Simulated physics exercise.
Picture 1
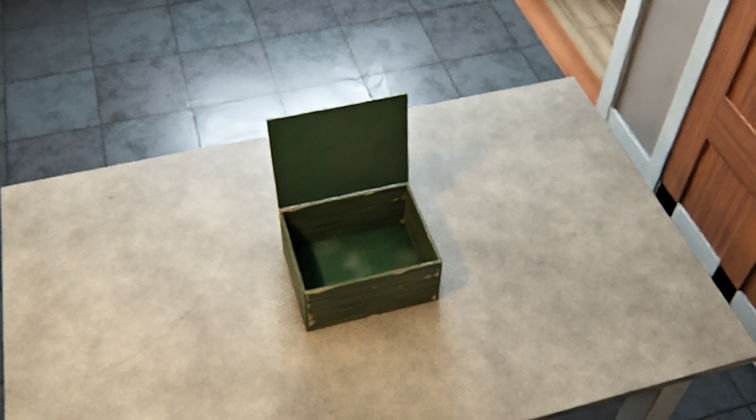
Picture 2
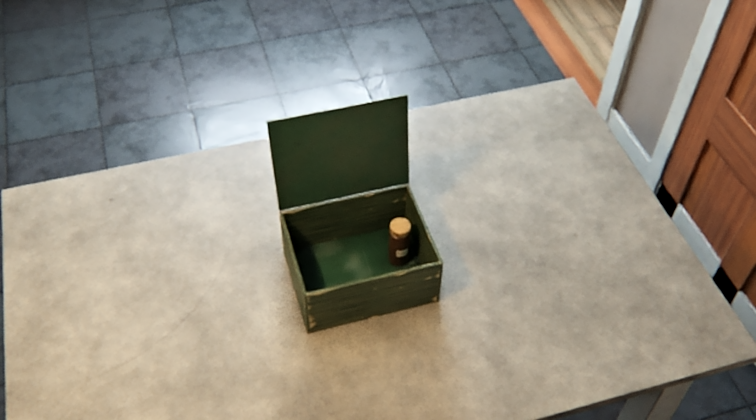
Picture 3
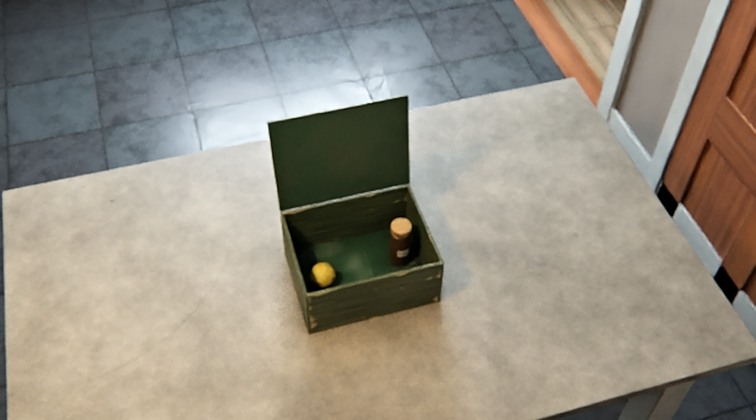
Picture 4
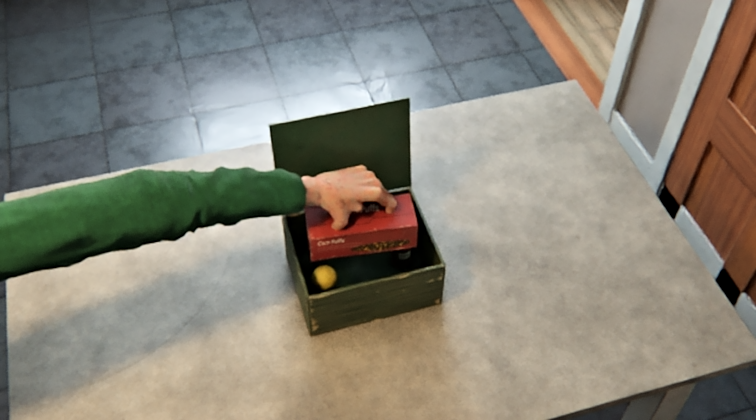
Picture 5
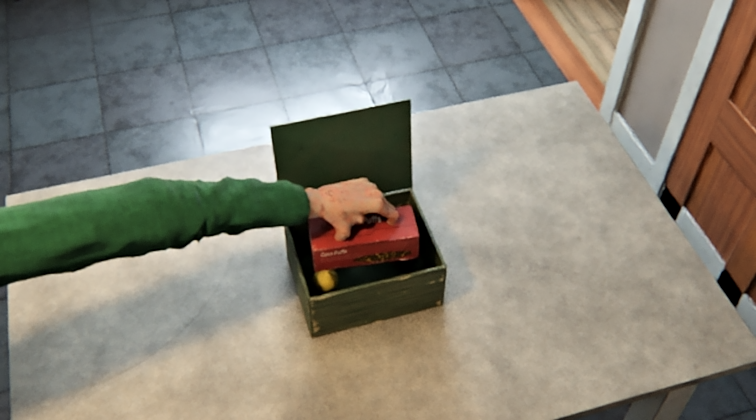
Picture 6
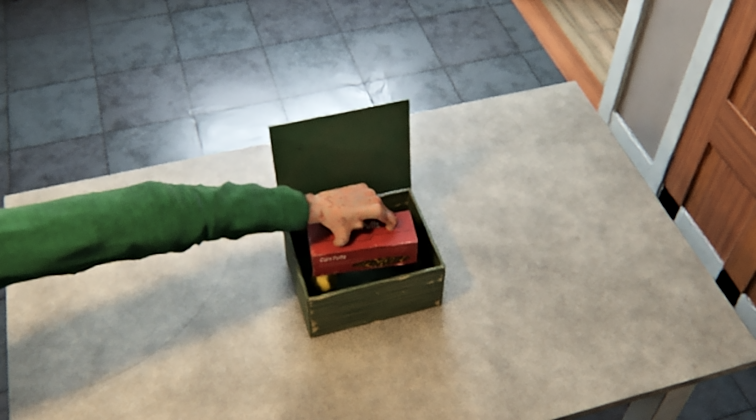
A green-sleeved arm lowering a red carton into an open green storage box already holding a brown shaker and a yellow object.
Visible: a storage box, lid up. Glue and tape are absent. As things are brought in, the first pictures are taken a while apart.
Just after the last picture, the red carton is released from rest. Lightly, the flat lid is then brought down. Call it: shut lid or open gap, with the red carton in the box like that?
Shut lid.
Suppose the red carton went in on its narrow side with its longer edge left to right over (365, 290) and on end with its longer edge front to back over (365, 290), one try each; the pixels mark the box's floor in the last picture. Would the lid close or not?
Well, the first time the lid gets all the way down, and the second time it can't get down.
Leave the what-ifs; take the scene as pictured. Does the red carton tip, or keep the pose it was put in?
In the end, the red carton winds up askew.
Then, 0.40 s past the last view, red carton on its side near (363, 289); brown shaker rocked 5° from its first pose; yellow lemon displaced a little.
Then, 1.50 s past the last view, lid 66° above the rim; red carton on its side near (363, 290); yellow lemon displaced about its own width.
Then, 2.10 s past the last view, lid 22° above the rim; red carton on its side near (363, 290); yellow lemon displaced about its own width.
Finally, lid shut; down or leaning hard in the box, red carton; moved from the start, yellow lemon; brown shaker still in place. Final places as the last picture's camera would see them, red carton near (363, 290).
